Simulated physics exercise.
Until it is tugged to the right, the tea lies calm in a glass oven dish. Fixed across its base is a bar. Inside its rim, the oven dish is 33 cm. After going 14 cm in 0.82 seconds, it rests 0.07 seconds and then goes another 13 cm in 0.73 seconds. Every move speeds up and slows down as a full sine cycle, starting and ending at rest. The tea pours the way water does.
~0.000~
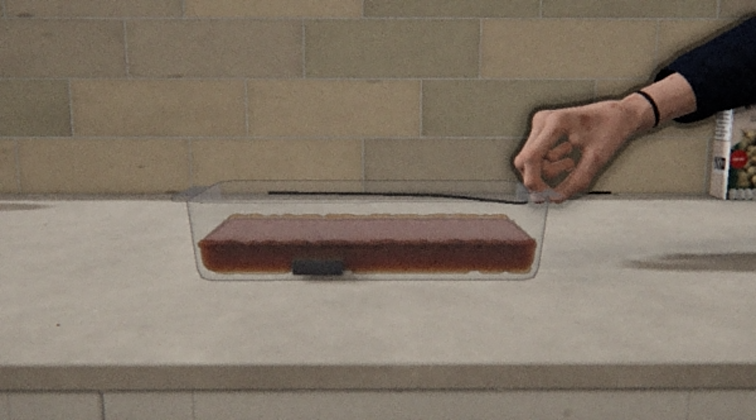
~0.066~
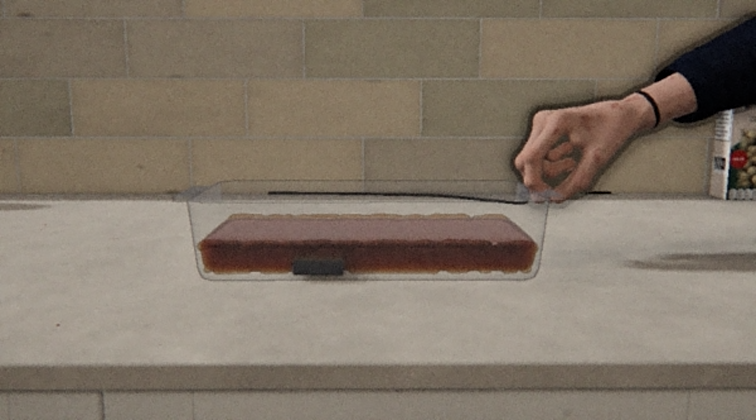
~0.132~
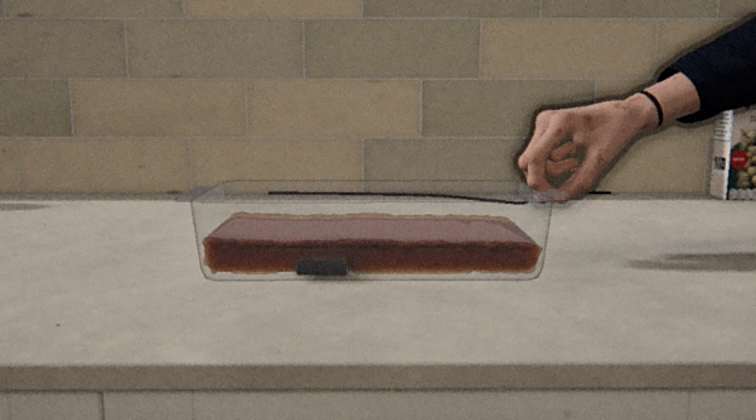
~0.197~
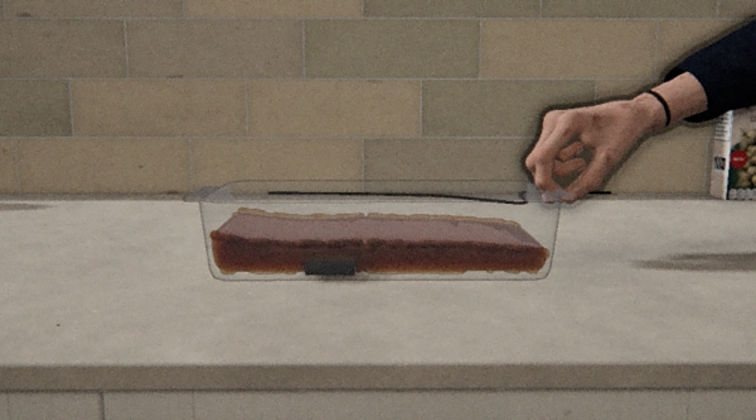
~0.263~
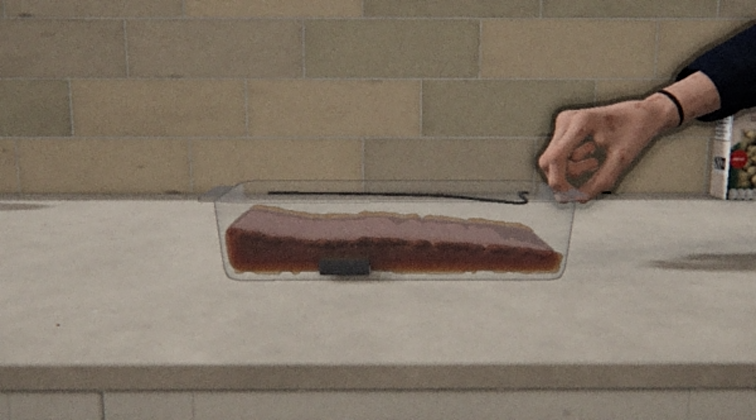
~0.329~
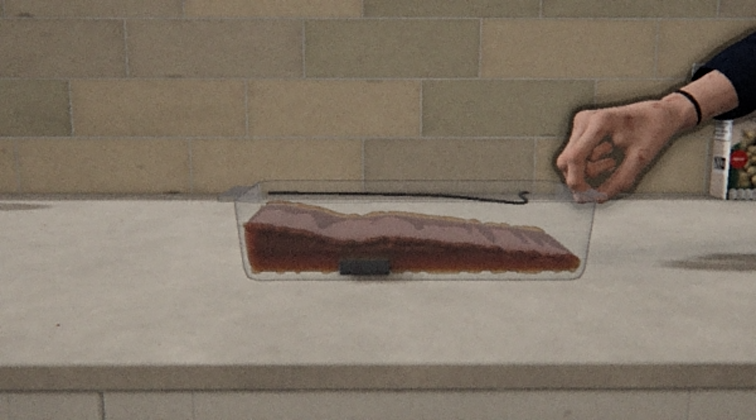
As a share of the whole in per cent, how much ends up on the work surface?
8 %.
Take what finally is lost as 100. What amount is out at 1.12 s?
Close to 10 in a hundred.
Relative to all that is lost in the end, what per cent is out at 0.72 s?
Estimate: Close to 0 in a hundred.
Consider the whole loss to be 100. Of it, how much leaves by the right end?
About 50 per cent.
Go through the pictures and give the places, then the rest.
In the first frame, 0.0 cm from the start; oven dish, level (213, 228) left, (524, 228) right, rim (532, 192); the tea stands 39 mm below the rim; the top of the bar is at (318, 263).
In the second frame, 0.0 cm from the start; oven dish, level (214, 228) left, (524, 228) right.
In the third frame, 0.4 cm from the start; oven dish, level (216, 226) left, (527, 231) right.
In the fourth frame, 1.2 cm from the start; oven dish, level (223, 220) left, (534, 235) right.
In the fifth frame, 2.5 cm from the start; oven dish, level (235, 217) left, (540, 237) right.
In the sixth frame, 4.4 cm from the start; oven dish, level (253, 213) left, (539, 238) right.
After 0.72 s it has gone 14 cm; 0 per cent is out over the left end and 0 over the right.
After 1.12 s it has gone 16 cm; 0 per cent is out over the left end and 1 over the right.
After 1.51 s it has gone 27 cm; 4 per cent is out over the left end and 1 over the right.
After 1.91 s it has gone 27 cm; 4 per cent is out over the left end and 4 over the right.
In the end 8 per cent is out in all, 4 of it over the left end.
